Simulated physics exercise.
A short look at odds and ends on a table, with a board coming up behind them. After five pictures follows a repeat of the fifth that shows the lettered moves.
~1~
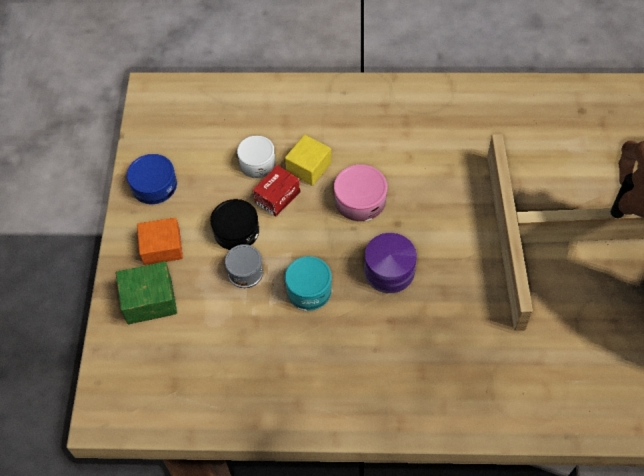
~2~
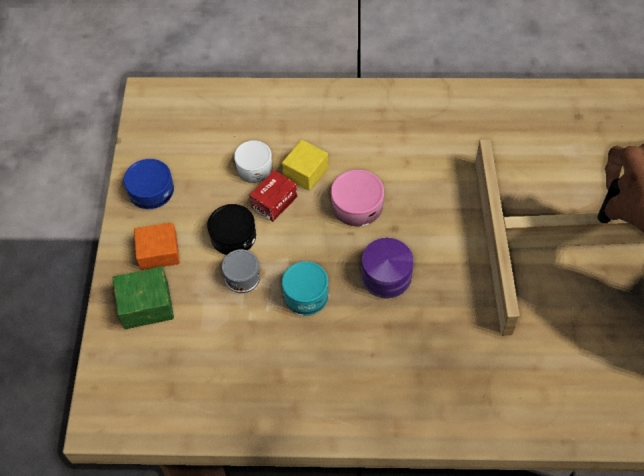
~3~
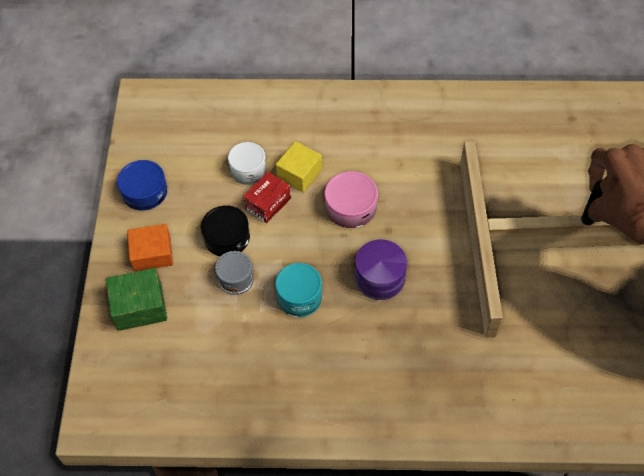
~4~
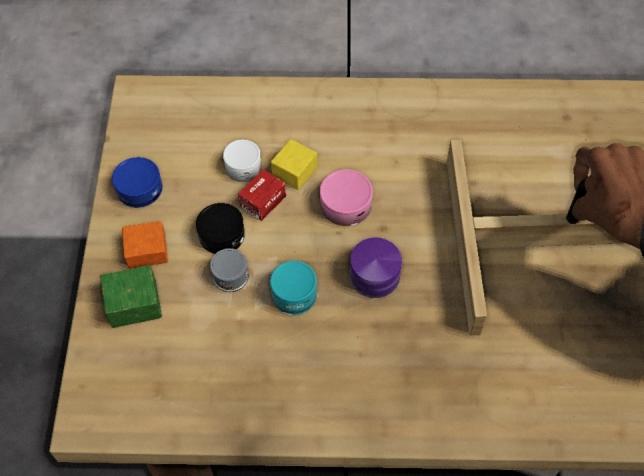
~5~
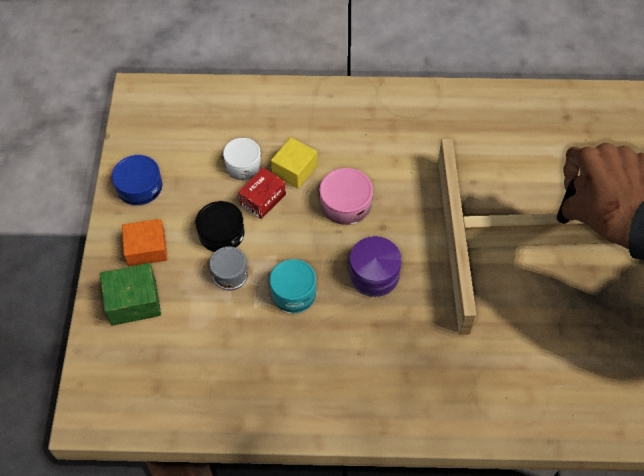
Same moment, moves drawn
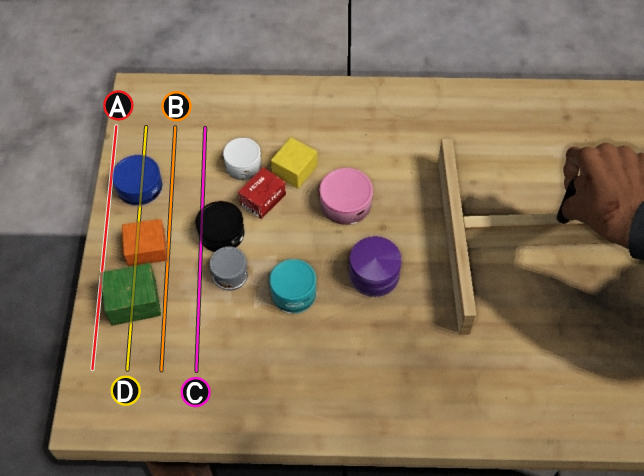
A dark-skinned hand at the right edge grips the handle of a wooden T-shaped board on a light wood table, seen from above against a grey floor. To the left sit blue, white, black, grey, teal, pink and purple round containers, with orange, green, yellow and red blocks or boxes among them. The hand slides the board steadily leftward toward the unmoving group, while the view shifts slightly.
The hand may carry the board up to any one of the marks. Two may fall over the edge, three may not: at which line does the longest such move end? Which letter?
No farther than B.
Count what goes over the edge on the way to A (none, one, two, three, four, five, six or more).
By then, six or more.
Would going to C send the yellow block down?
No.
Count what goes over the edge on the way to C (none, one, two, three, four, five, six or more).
By then, none.
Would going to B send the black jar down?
No.
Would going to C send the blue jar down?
No.
On the copy, A at (105, 238); B at (169, 239); C at (201, 240); D at (138, 238).
On B. First, board (354, 220); turquoise jar (282, 290); pink tub (319, 197).
Then, board (250, 218); red box (181, 187); grey tin (177, 269).
Finally, board (169, 217); orange block over the edge; blue jar over the edge; two fallen.
By contrast, A drops ten; C is within the limit but short; D drops six.
